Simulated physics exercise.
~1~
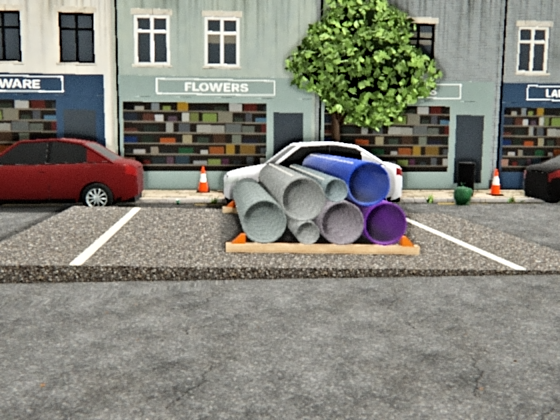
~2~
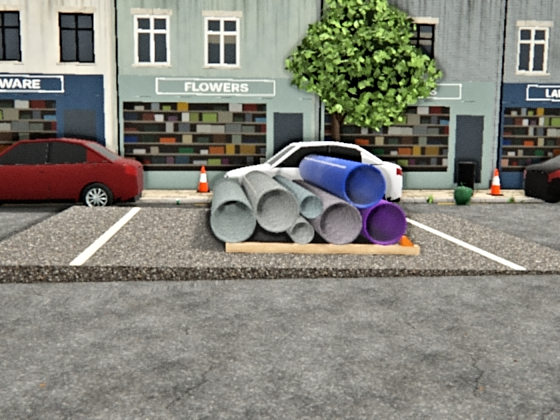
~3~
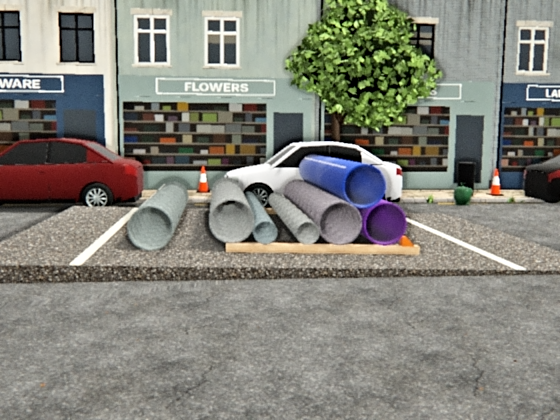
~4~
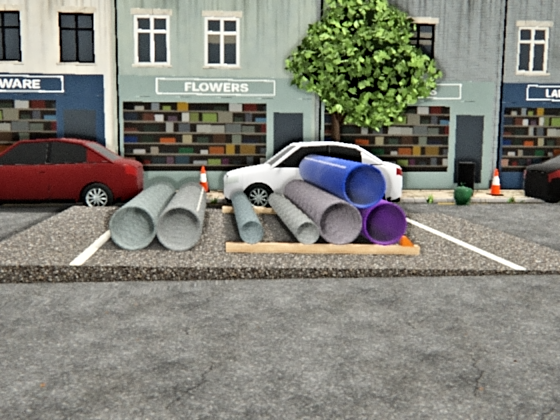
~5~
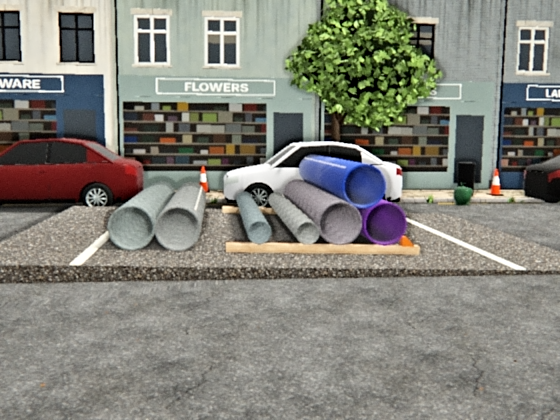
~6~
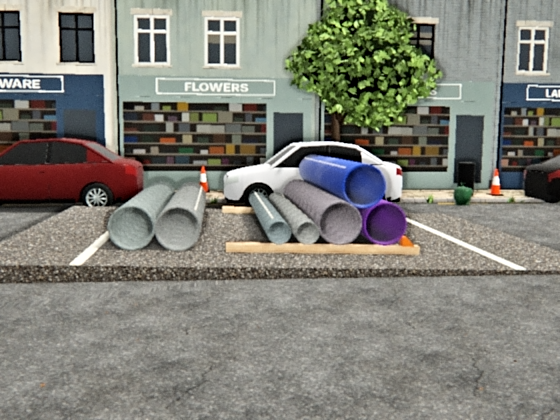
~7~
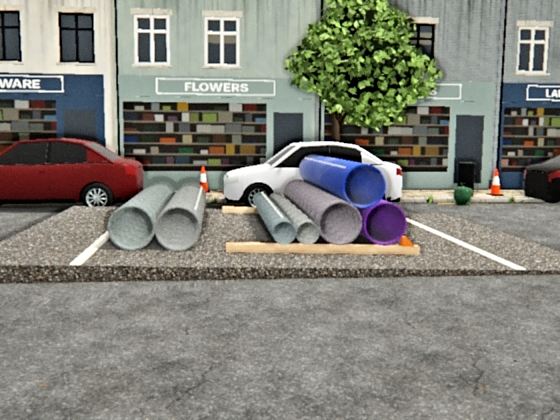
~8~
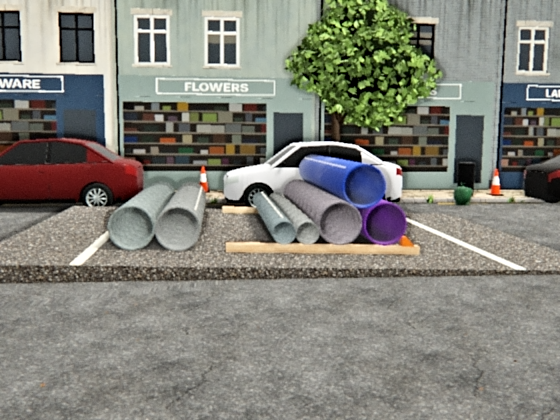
Stacked grey pipes spilling leftward off wooden bearers, two rolling clear before settling, while blue and purple pipes remain at right.
